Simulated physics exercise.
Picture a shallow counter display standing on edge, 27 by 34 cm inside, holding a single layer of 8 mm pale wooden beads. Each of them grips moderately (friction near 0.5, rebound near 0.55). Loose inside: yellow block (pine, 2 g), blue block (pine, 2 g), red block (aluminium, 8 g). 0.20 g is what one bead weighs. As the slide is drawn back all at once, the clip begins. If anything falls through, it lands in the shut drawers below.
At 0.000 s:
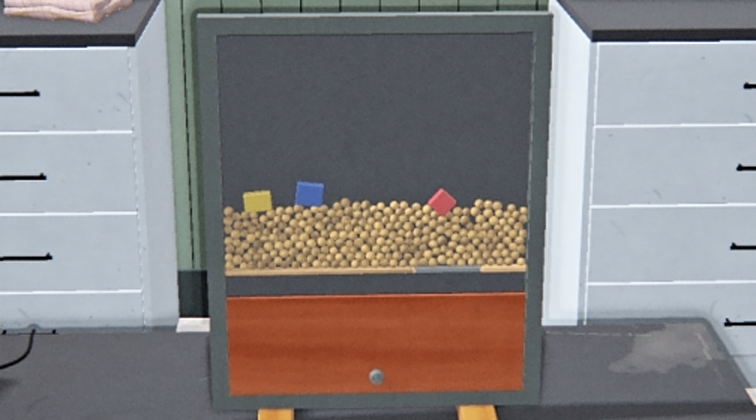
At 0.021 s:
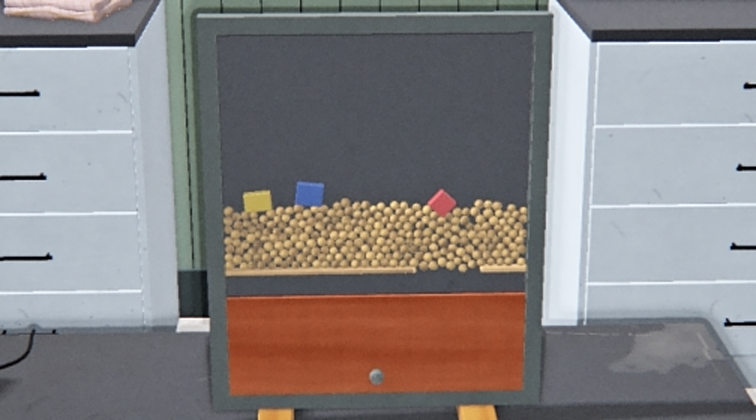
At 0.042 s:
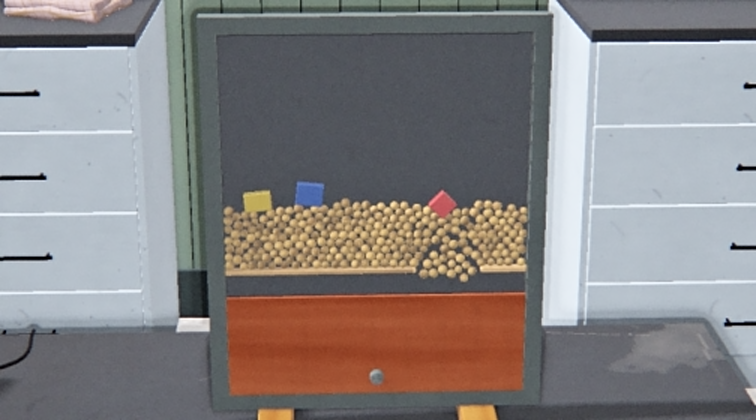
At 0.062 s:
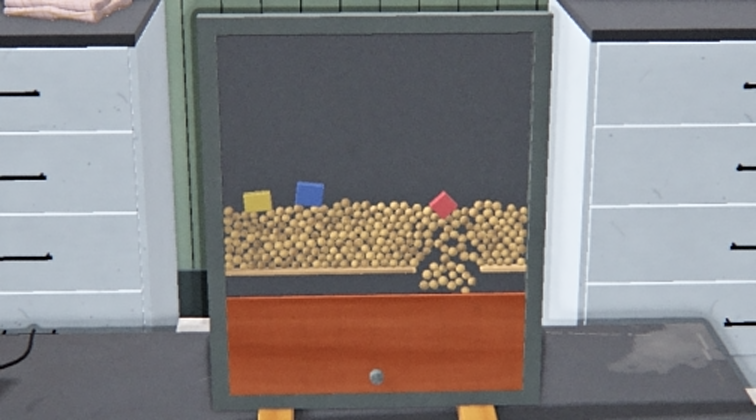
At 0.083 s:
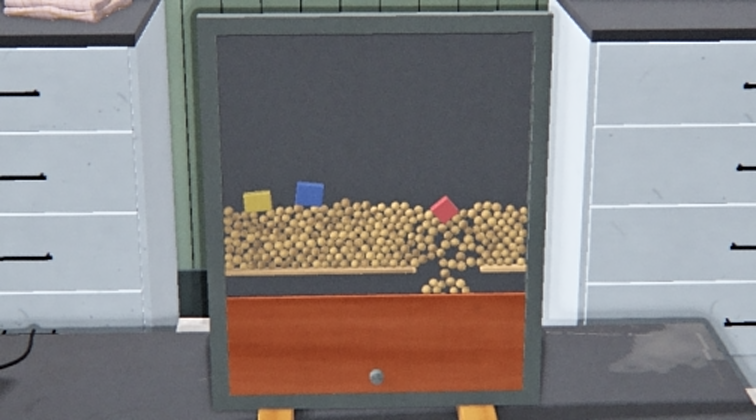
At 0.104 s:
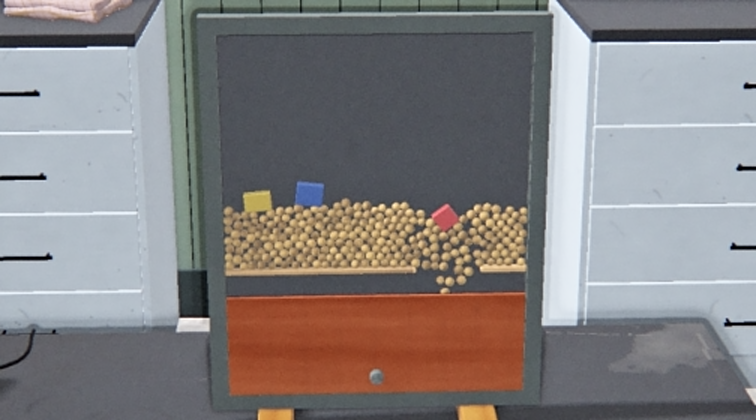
A dark-framed upright display case with a reddish-brown lower panel stands on a dark counter between pale drawer units, seen from the front by a still camera. Behind its clear face, a bed of pale wooden beads carries a yellow block and a blue block at left and a red one at right. A grey slide beneath the beads opens, beads drop through the gap, and the red block sinks slightly, turning a little.
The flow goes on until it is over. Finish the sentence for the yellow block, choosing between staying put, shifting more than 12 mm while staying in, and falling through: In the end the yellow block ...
In the end the block stays put.
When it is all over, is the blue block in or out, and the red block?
Result - blue: Retained, red: Escaped.
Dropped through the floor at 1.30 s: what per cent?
About 50 in a hundred.
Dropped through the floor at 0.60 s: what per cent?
Close to 45 percent at that point.
After 0.25 s, 25 % are out; yellow block moved 0.0 cm tilted 5°; blue block moved 0.0 cm tilted 6°; red block below the floor.
After 0.60 s, 45 % are out; yellow block moved 0.0 cm tilted 5°; blue block moved 0.2 cm tilted 12°; red block below the floor.
After 1.30 s, 50 % are out; yellow block moved 0.0 cm tilted 5°; blue block moved 5.6 cm tilted 68°; red block below the floor.
At rest by 1.9 s, 55 % are out; yellow block moved 0.0 cm tilted 4°; blue block moved 6.9 cm tilted 58°; red block below the floor.
